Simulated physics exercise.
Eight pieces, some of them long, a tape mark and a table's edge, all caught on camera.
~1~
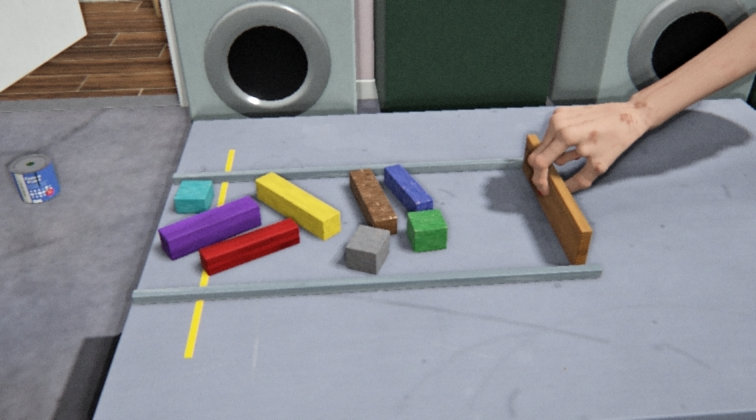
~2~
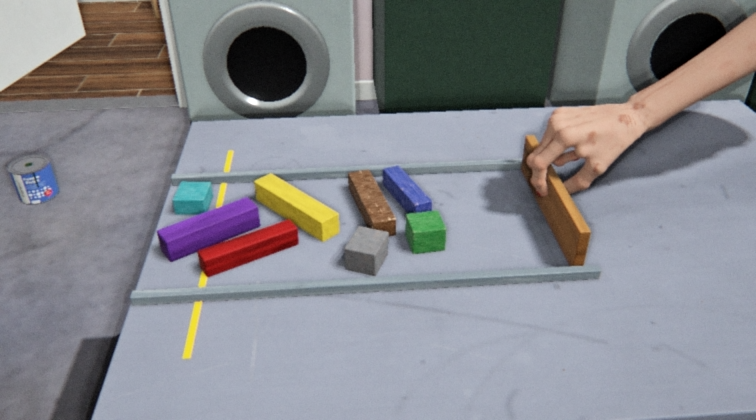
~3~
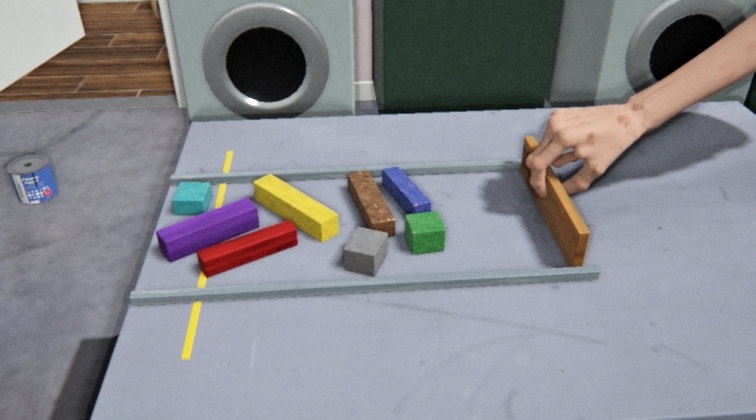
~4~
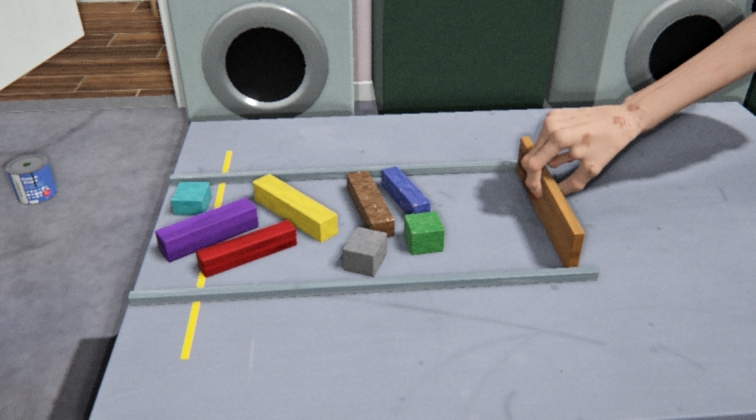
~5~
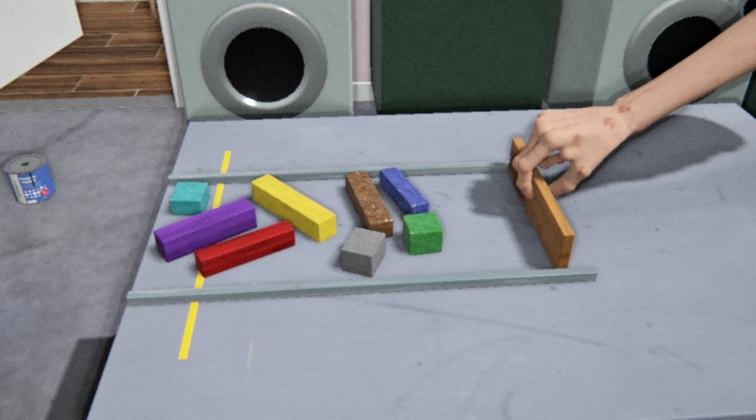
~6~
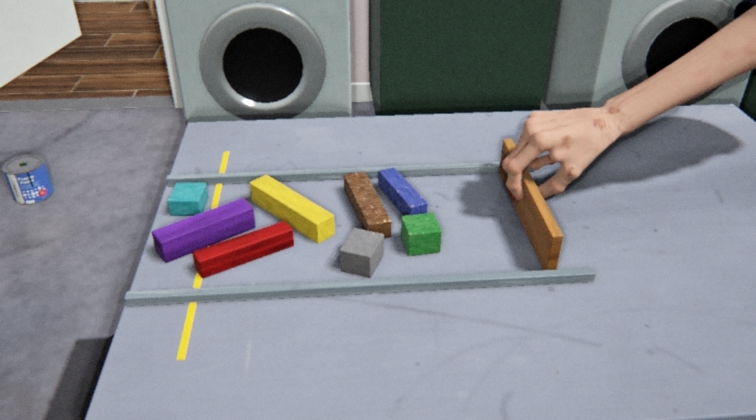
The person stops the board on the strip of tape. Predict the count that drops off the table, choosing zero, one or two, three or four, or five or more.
The number gone is middling: Three or four.
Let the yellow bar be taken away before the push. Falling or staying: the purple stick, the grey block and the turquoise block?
The purple stick: Drops. The grey block: Remains. The turquoise block: Drops.
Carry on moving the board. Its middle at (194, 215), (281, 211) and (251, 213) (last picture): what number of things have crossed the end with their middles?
Respectively 4, 0 and 0.
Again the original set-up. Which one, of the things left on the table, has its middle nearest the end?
Looking at the middles, it's the red stick.
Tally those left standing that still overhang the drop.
Count: 1.
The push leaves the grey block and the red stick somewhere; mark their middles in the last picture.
Listed in order, first is (175, 275) and the other is (132, 271).
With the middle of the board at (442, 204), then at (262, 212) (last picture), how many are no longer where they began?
The first number is 0, the next one 8.
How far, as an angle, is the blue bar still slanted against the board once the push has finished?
Angle: Around 0°.
Soon after, none off yet; turquoise block at rest near (188, 199); purple stick at rest near (205, 229); red stick at rest near (245, 249).
Then, none off yet; turquoise block at rest near (188, 199); purple stick at rest near (204, 229); red stick moved a little near (218, 256).
Further on, none off yet; turquoise block moved a little near (177, 198); purple stick moved a little near (149, 234); red stick moved about its own width near (159, 264).
At rest, the number that fall off is three or four; fallen, yellow bar, purple stick and turquoise block.
